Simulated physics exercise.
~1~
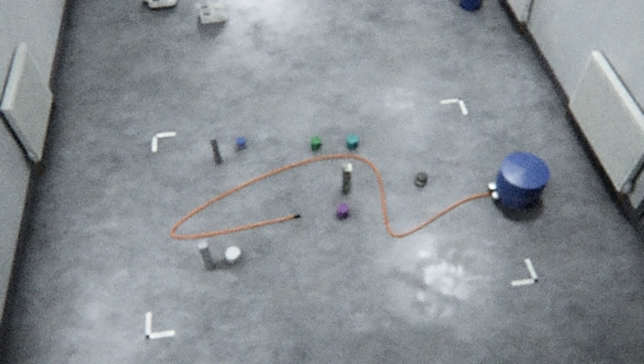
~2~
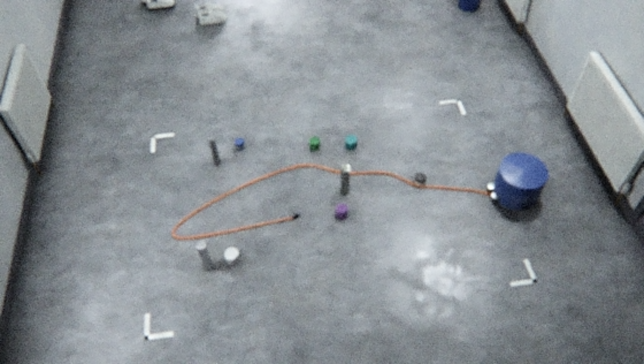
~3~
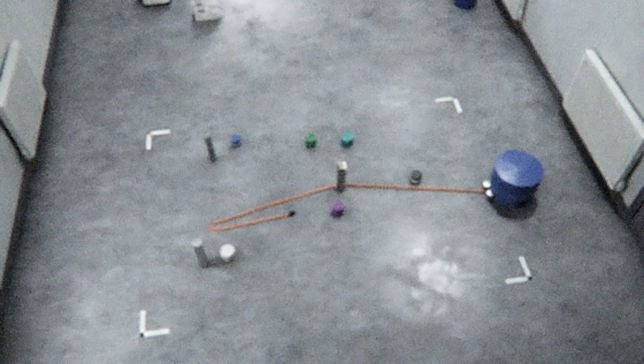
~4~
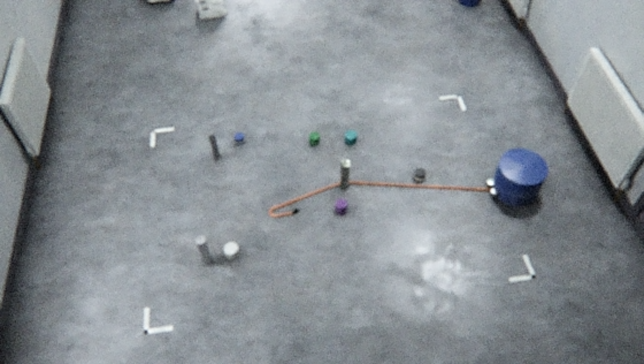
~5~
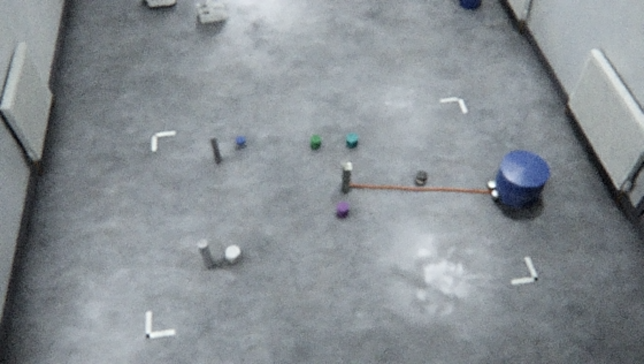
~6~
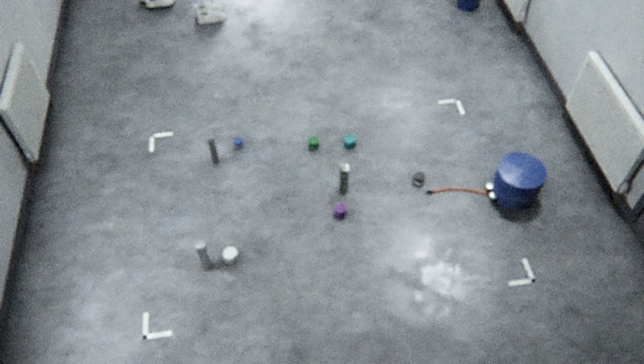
Orange lead winding into a blue reel on a hallway floor, pulling taut against a post, then slipping past, leaving a short end out.
